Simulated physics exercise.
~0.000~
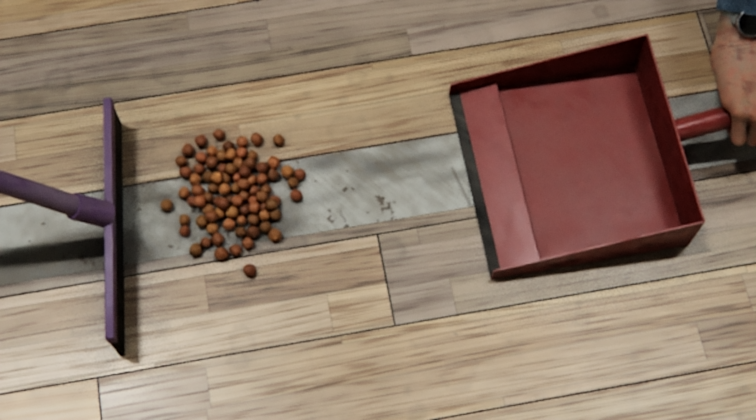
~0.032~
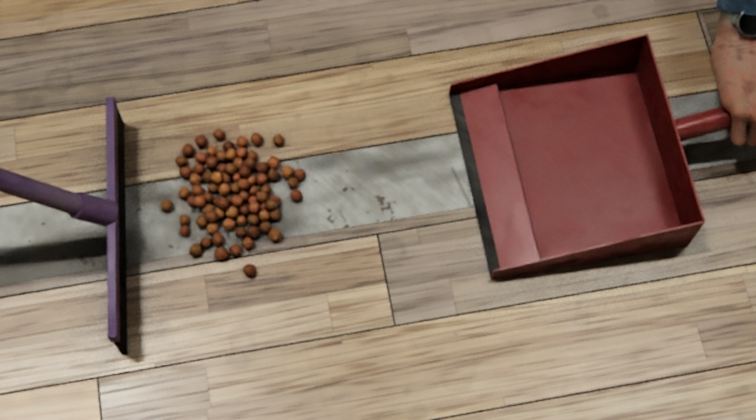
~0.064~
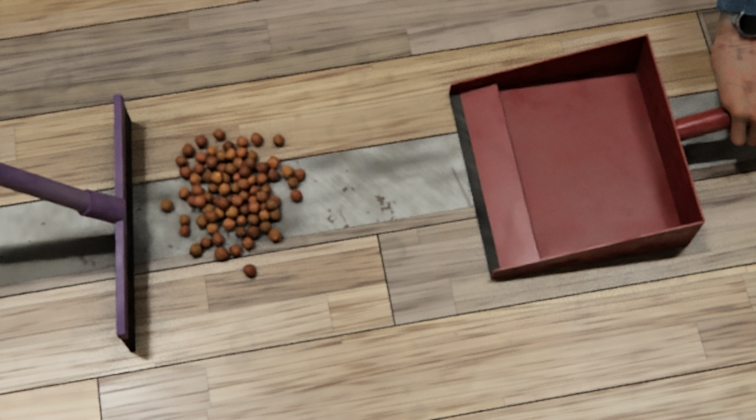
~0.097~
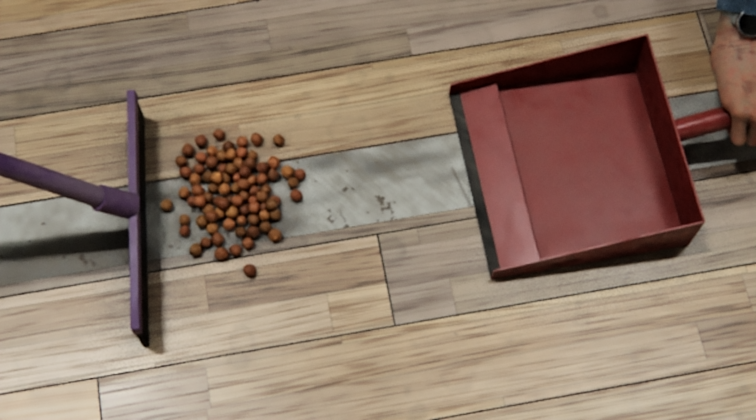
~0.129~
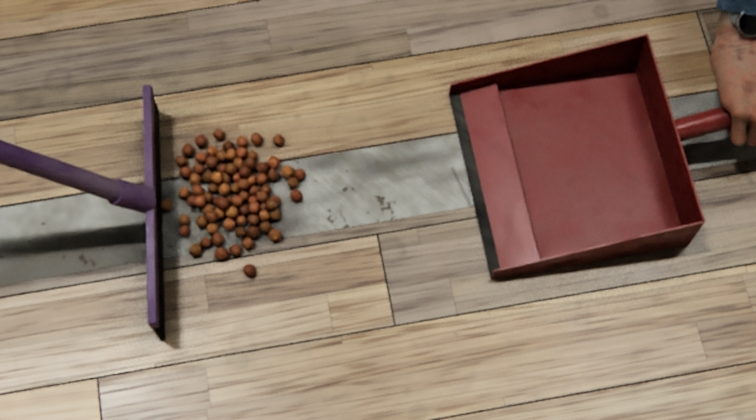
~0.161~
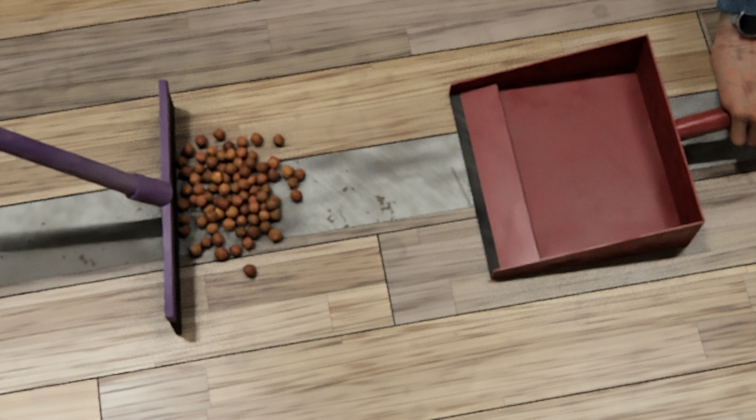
On a wood-plank floor, a loose pile of small brown hazelnuts lies between a purple blade on a pole at the left and a red dustpan gripped by a hand at the right. The blade slides rightward across the boards to the pile's left edge, nudging the nearest nuts, while the dustpan stays still.
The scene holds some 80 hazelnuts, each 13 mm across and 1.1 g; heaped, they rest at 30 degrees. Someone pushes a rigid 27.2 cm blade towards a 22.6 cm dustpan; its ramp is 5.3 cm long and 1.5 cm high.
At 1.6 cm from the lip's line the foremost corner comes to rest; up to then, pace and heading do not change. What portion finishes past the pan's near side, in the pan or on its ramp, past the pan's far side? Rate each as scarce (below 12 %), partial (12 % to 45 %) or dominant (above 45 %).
Ratings: Near side - scarce; pan - partial; far side - partial.
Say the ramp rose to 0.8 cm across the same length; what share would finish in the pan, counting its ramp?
I'd expect close to 35 per cent.
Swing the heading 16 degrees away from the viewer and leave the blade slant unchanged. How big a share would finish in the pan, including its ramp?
Around 10 %.
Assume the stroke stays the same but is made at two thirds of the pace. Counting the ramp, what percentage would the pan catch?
Share: Close to 25 %.
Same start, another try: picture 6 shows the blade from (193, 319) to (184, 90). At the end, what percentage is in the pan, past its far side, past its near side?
Pan 40; far 15; near 5.
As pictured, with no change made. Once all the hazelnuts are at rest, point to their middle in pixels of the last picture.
About (469, 160).
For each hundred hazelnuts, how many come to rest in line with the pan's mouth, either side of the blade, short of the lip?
Share there: About 45 %.
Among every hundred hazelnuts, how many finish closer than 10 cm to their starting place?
I'd guess some 0 per cent.
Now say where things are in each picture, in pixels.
The first picture shows blade from (112, 338) to (110, 106), moved 0.0 cm, 0 of the pieces shifted so far; middle of the pieces at (236, 188); pan at (583, 165).
The second picture shows blade from (115, 337) to (112, 105), moved 0.3 cm, 0 of the pieces shifted so far; middle of the pieces at (236, 188).
The third picture shows blade from (123, 334) to (120, 102), moved 1.2 cm, 0 of the pieces shifted so far; middle of the pieces at (236, 188).
The fourth picture shows blade from (137, 329) to (133, 98), moved 2.7 cm, 0 of the pieces shifted so far; middle of the pieces at (236, 188).
The fifth picture shows blade from (154, 323) to (149, 93), moved 4.5 cm, 0 of the pieces shifted so far; middle of the pieces at (236, 188).
The sixth picture shows blade from (171, 317) to (164, 88), moved 6.3 cm, 2 of the pieces shifted so far; middle of the pieces at (236, 188); pan at (583, 165). Its pace works out near 0.56 m/s, heading 11 degrees away from the viewer's side.
After 0.43 s, middle of the blade 18 cm from the lip; 0 % over the lip, far side 10 %, near side 0 %.
Then, at 0.60 s, middle of the blade 8 cm from the lip; 0 % over the lip, far side 20 %, near side 0 %.
After 0.90 s, middle of the blade 3 cm from the lip; 40 % over the lip, far side 20 %, near side 5 %.
By 1.6 s all is still; near side 5 %, pan 30 %, far side 20 %, in front of the lip or behind the blade 45 %.
